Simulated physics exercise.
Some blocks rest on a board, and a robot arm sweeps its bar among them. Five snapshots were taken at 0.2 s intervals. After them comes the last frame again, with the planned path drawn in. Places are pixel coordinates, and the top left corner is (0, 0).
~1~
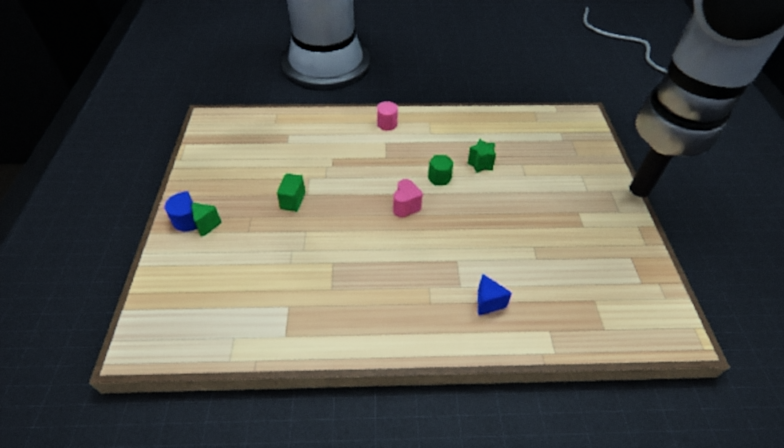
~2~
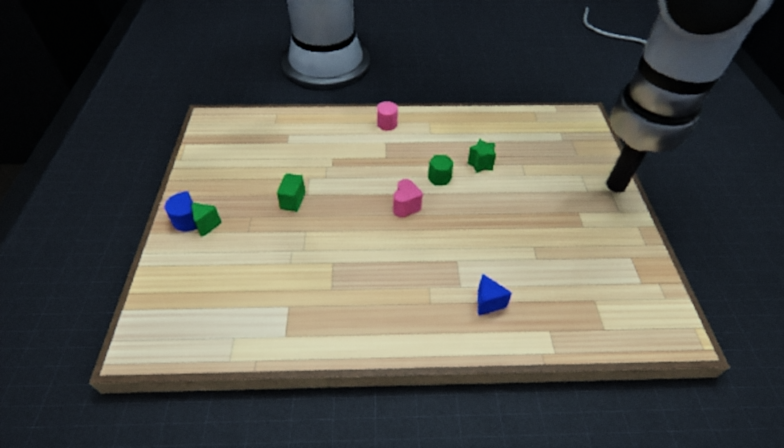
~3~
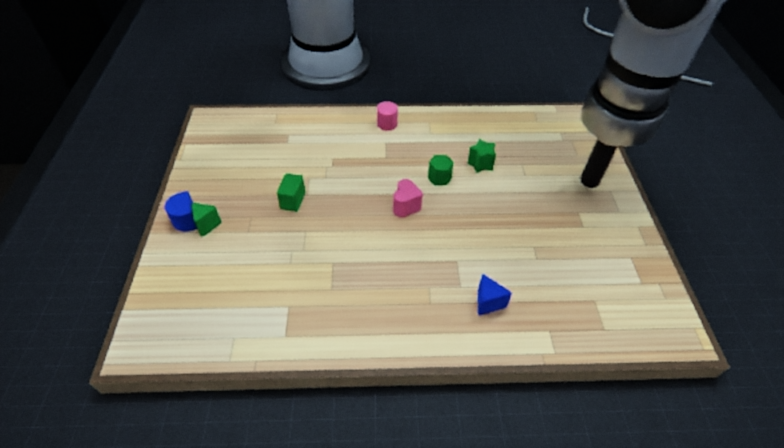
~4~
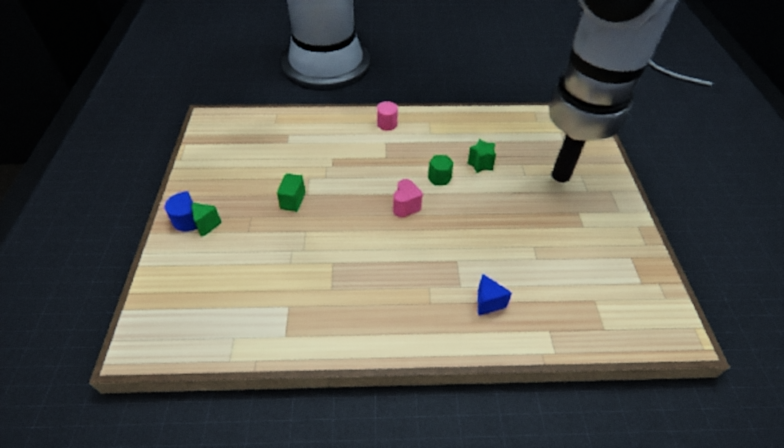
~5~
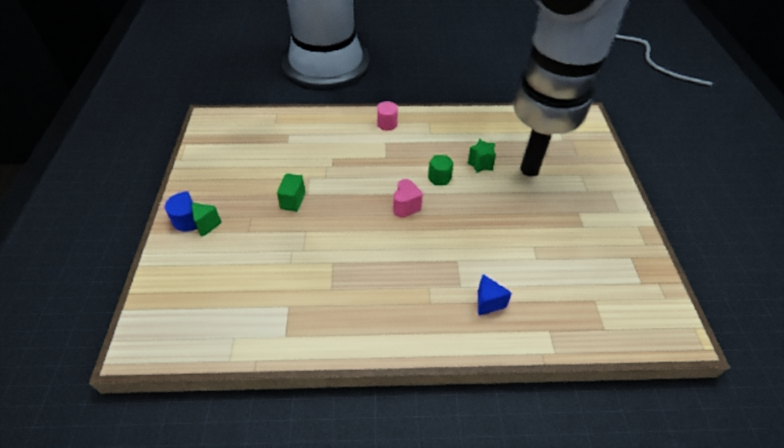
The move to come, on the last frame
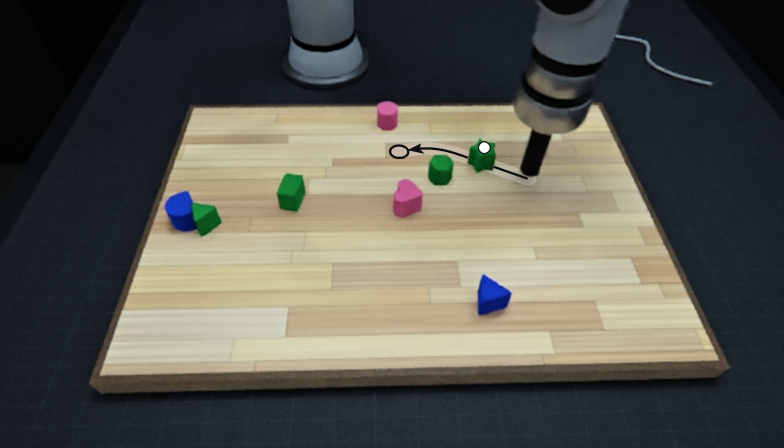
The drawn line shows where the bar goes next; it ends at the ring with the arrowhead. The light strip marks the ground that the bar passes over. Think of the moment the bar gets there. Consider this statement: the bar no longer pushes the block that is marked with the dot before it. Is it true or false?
False - the claim does not hold.
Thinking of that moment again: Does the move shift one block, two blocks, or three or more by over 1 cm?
Once the path ends, one block will have shifted.
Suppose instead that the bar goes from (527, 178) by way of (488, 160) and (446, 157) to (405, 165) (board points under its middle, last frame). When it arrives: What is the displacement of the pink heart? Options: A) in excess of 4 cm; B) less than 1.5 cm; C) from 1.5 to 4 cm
Letter B.
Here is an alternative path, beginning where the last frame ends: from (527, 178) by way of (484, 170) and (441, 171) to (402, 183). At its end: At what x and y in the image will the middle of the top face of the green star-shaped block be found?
It sits at (458, 140).
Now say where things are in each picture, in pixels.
Bar's lower end at (639, 190); green hexagon at (442, 162); green star-shaped block at (484, 148), in the first picture.
Bar at (616, 186); blocks still, in the second picture.
Bar at (590, 181); blocks still, in the third picture.
Bar at (561, 176); blocks still, in the fourth picture.
Bar at (530, 170); green hexagon at (442, 162); green star-shaped block at (484, 148), in the fifth picture.
Drawn move, from (527, 178) by way of (484, 163) and (442, 150) to (399, 152); the dot is on the green star-shaped block.
On the path given first. One third of the way, bar at (485, 155); green star-shaped block at (468, 143).
Two thirds of the way, bar at (443, 142); green star-shaped block at (425, 133).
At the end, bar at (399, 143); green hexagon still; green star-shaped block at (382, 132).
